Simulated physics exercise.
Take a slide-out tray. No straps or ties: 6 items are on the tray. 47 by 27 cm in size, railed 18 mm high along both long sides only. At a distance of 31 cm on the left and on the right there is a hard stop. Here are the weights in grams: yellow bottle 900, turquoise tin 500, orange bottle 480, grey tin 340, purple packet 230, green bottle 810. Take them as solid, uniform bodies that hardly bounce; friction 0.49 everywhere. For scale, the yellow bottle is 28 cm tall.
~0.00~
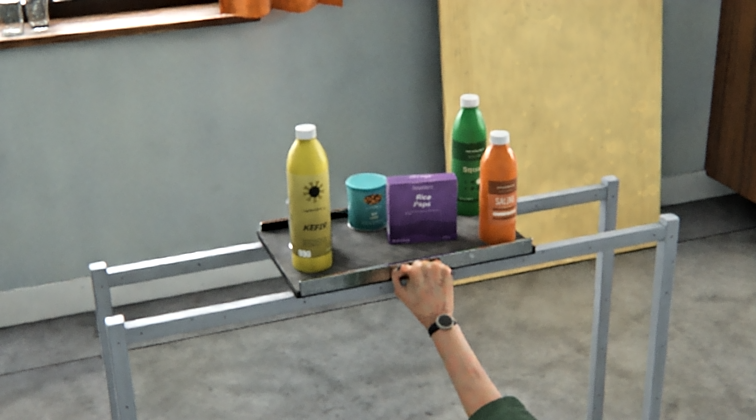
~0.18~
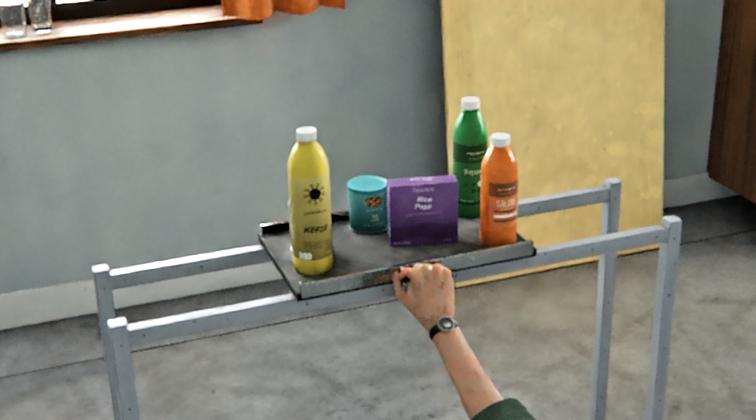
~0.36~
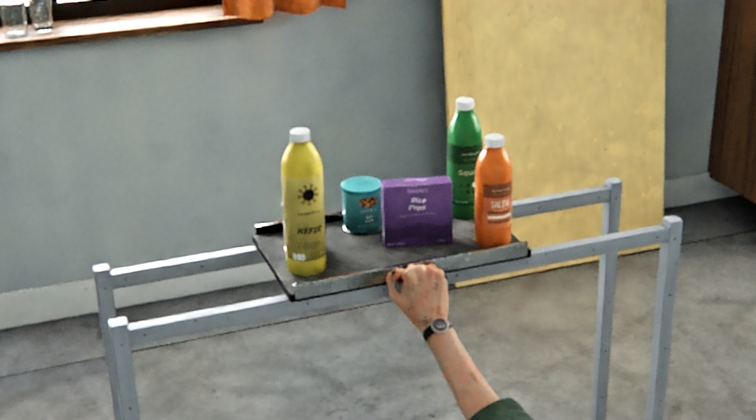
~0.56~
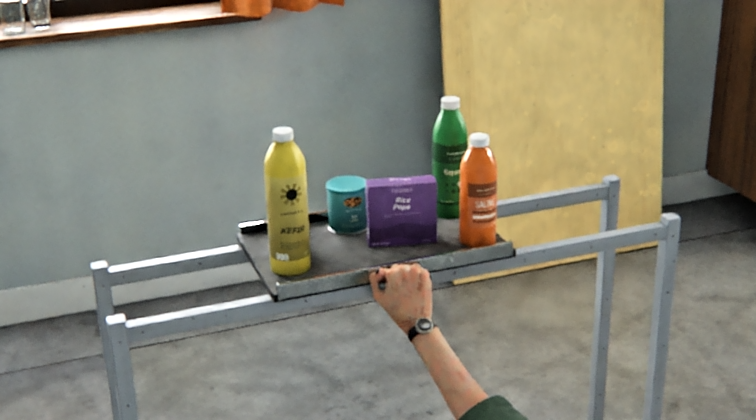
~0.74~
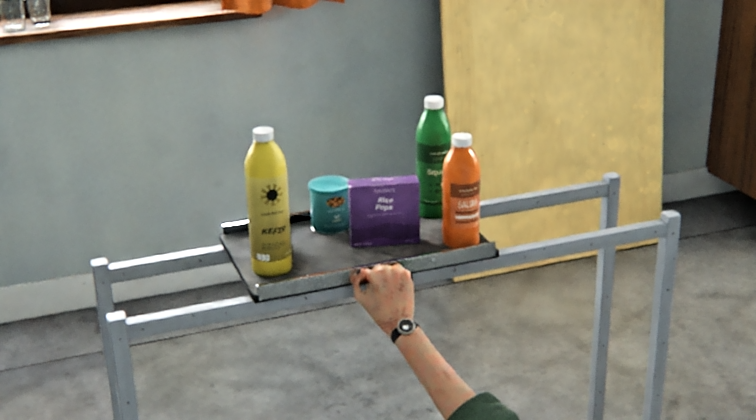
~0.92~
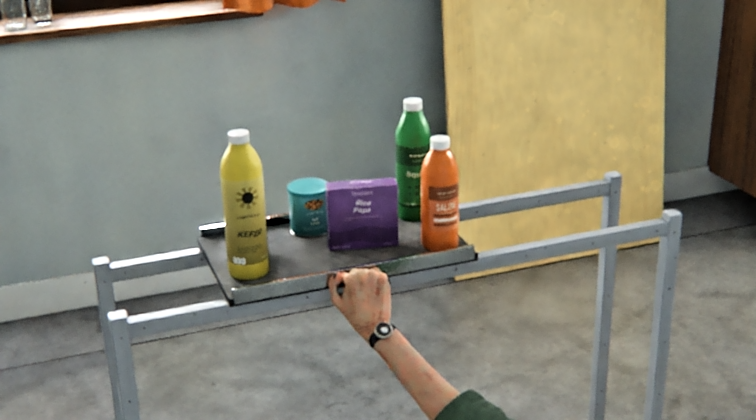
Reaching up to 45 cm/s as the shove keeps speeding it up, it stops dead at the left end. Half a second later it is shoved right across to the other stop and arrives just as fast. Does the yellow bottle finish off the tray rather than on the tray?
No.
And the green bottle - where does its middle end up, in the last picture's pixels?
About (604, 130).
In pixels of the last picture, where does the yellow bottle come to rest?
Near (465, 169).
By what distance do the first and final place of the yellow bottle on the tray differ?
Net distance near 0 cm.
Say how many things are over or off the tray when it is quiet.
That makes 0.
After 1.52 s, tray has slid 31 cm left; yellow bottle leaning 9° near (130, 220); green bottle leaning 9°; orange bottle leaning 7°.
After 2.52 s, tray has slid 28 cm left.
After 4.72 s, tray has slid 31 cm right; yellow bottle leaning 5° near (471, 166); green bottle leaning 5°; orange bottle leaning 5°.
After 5.22 s, tray has slid 31 cm right; yellow bottle leaning 6° near (458, 168); green bottle leaning 6°.
At rest (6.4 s), all 6 in place, give or take 5 cm. In the last view, yellow bottle near (465, 169).
